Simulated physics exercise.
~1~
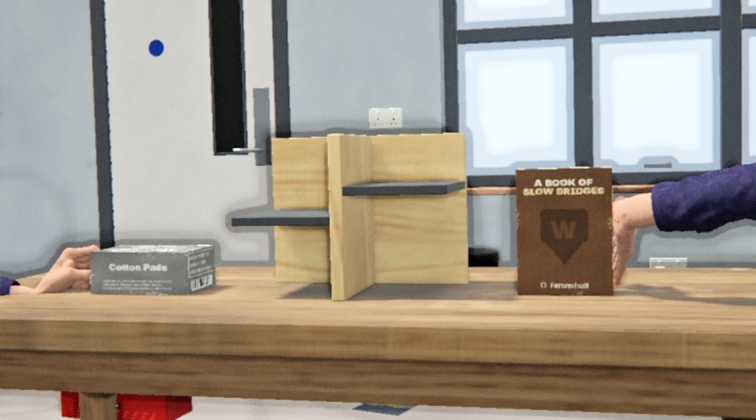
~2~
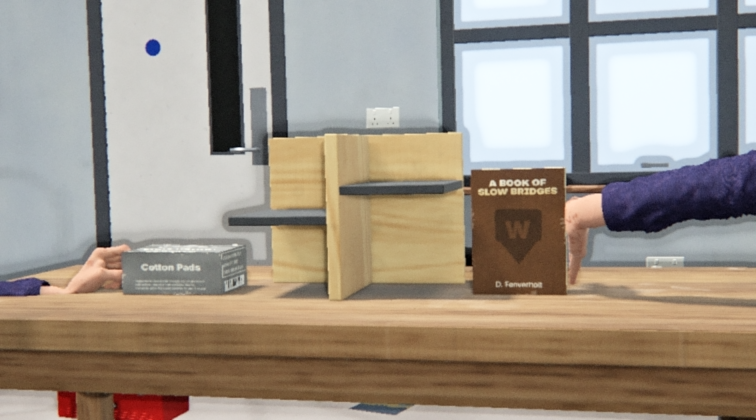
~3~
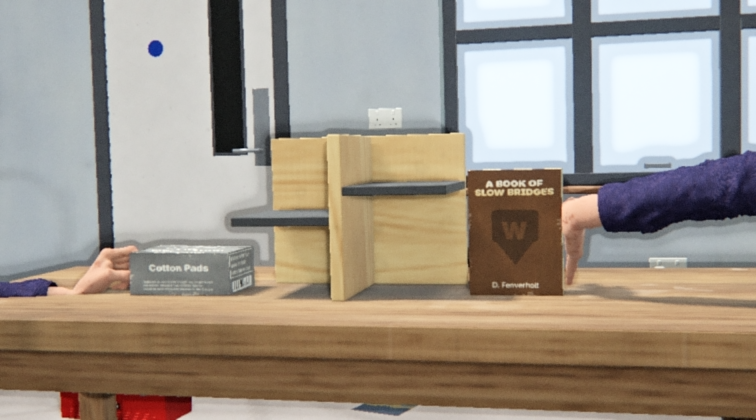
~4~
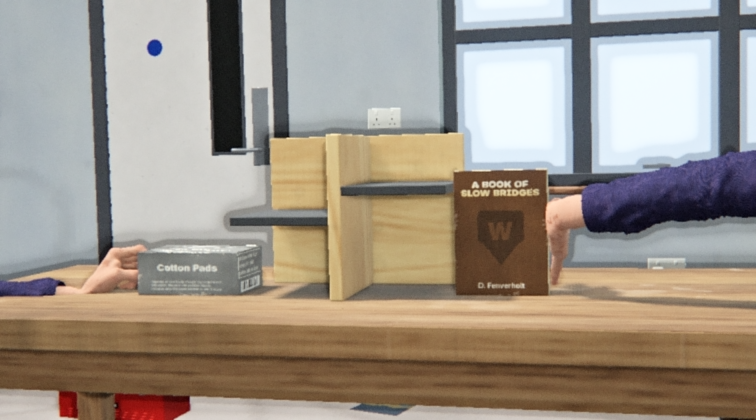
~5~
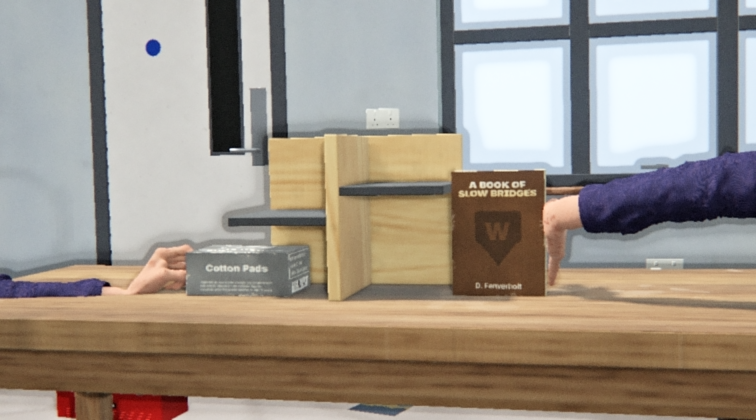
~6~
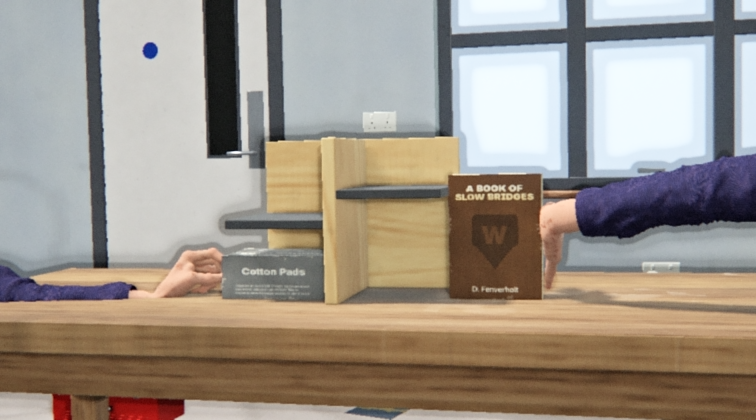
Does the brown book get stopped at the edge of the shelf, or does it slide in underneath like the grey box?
The brown book gets stopped at the edge because it is too tall to fit under the ledge, while the grey box slides in on the other side.
